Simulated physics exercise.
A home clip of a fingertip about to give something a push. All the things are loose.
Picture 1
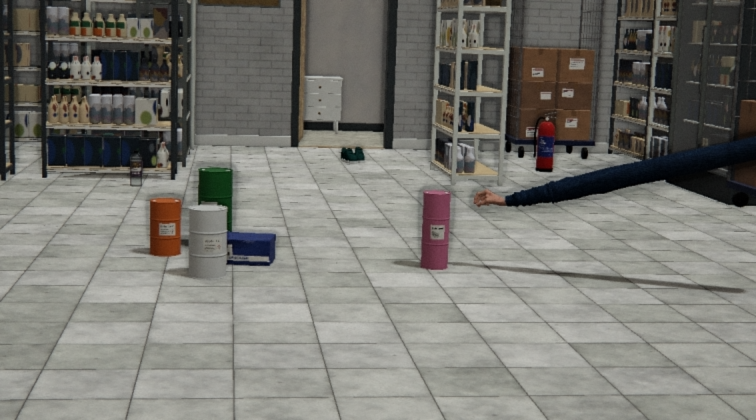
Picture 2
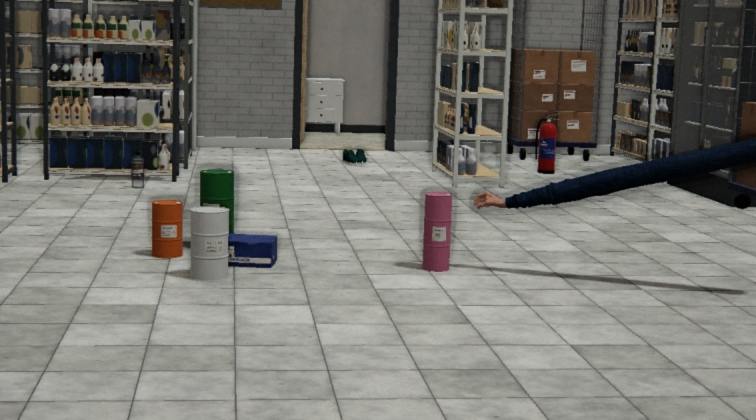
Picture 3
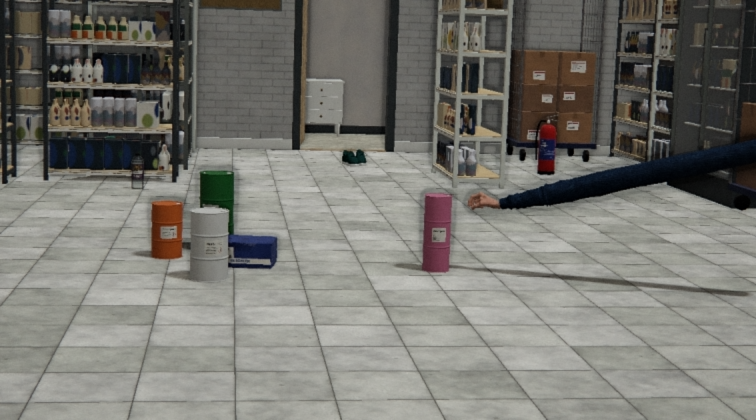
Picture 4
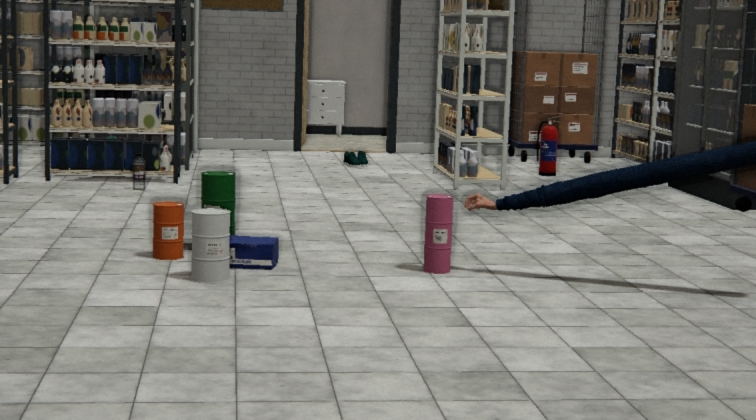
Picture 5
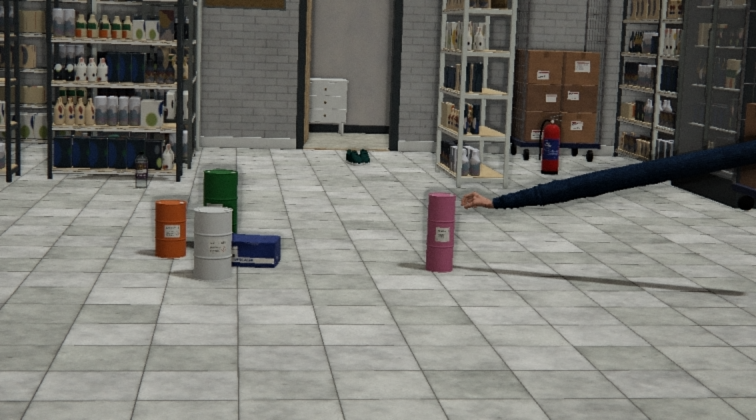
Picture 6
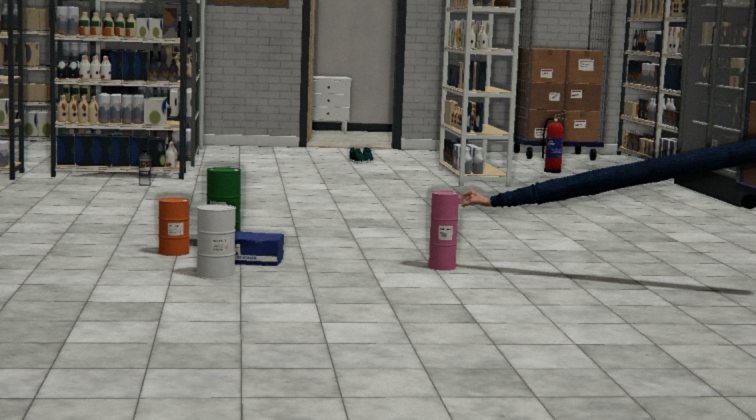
In this clip, an outstretched arm at right inches its hand leftward to the upper side of a pink canister on a tiled floor, while the canister, three other drums and a blue box stay put as the view drifts slightly.
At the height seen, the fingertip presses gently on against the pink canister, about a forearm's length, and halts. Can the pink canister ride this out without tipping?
The pink canister topples.
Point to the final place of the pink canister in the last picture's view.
Around (385, 253).
Then, 0.40 s after the last picture, pink canister tipped 14° from how it was near (435, 228).
Then, 0.90 s after the last picture, pink canister tipped 40° from how it was near (416, 230).
Then, 1.10 s after the last picture, pink canister on its side near (393, 249).
Then, 1.20 s after the last picture, pink canister on its side near (387, 251).
At rest, tipped over on the floor, pink canister. Seen from the same camera at the end, pink canister near (385, 253).
